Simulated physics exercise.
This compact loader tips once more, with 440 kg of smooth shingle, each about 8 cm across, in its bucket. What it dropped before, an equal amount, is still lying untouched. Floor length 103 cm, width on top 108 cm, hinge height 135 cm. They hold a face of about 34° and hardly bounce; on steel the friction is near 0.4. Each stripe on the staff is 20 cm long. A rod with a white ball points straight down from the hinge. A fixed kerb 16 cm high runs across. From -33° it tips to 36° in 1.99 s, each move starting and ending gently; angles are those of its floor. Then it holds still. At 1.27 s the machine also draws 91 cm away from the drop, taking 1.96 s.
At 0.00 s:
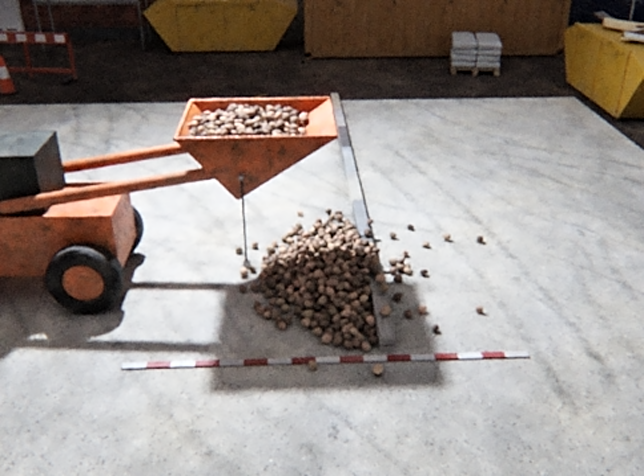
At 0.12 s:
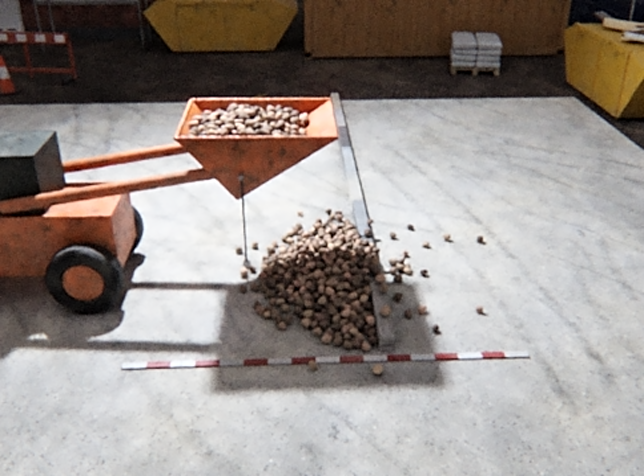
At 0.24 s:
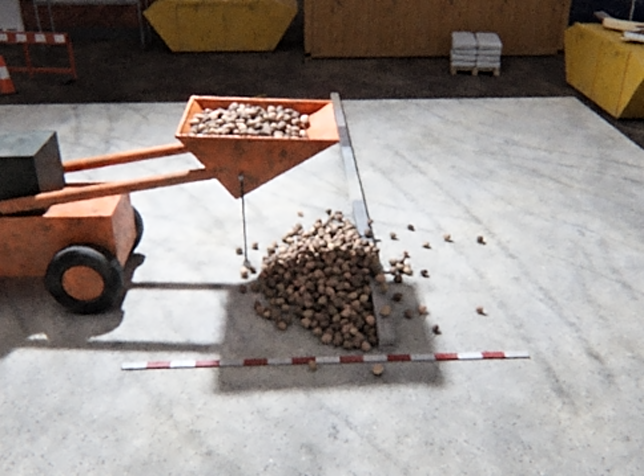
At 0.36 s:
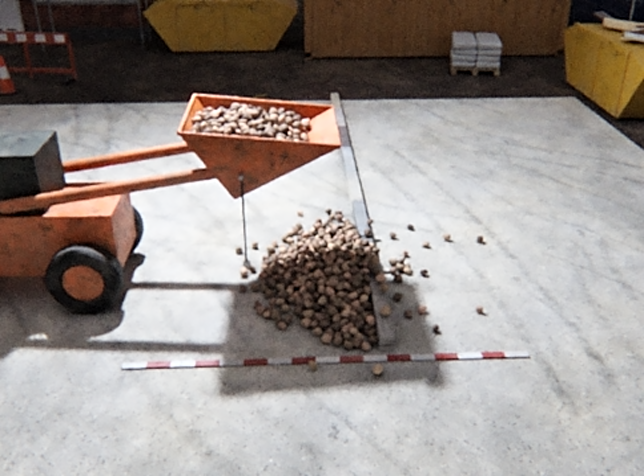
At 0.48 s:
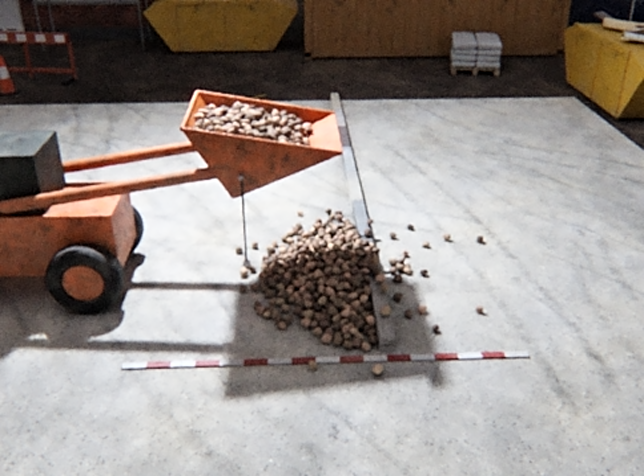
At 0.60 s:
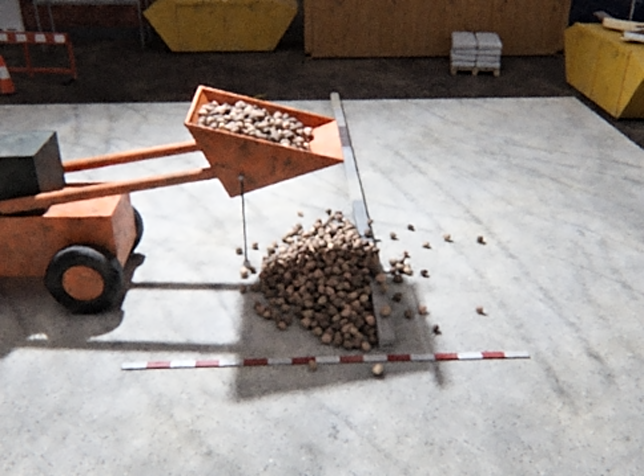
The orange loader's bucket of brown stones slowly tilts down to the right above a pile.
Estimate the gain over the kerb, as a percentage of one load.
Close to 14 parts in a hundred.
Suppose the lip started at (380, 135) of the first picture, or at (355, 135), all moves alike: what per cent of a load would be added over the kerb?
Near 55 per cent from the first place, 30 from the second.
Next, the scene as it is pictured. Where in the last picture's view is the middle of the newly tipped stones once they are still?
Near (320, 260).
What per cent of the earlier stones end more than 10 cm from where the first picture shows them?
About 20 per cent.
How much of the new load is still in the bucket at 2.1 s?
About 15 per cent.
After 1.5 s the floor is at 25°; in per cent of one load, 94 in the bucket, 103 on this side of the kerb, 3 over the kerb; the foremost stones are at (438, 261).
After 2.1 s the floor is at 36°; in per cent of one load, 17 in the bucket, 174 on this side of the kerb, 9 over the kerb; the foremost stones are at (441, 265).
After 3.7 s the floor is at 36°; in per cent of one load, 0 in the bucket, 183 on this side of the kerb, 17 over the kerb; the foremost stones are at (476, 273).
After 6.3 s the floor is at 36°; in per cent of one load, 0 in the bucket, 183 on this side of the kerb, 17 over the kerb; the foremost stones are at (476, 273). Net gain over the kerb, 14.
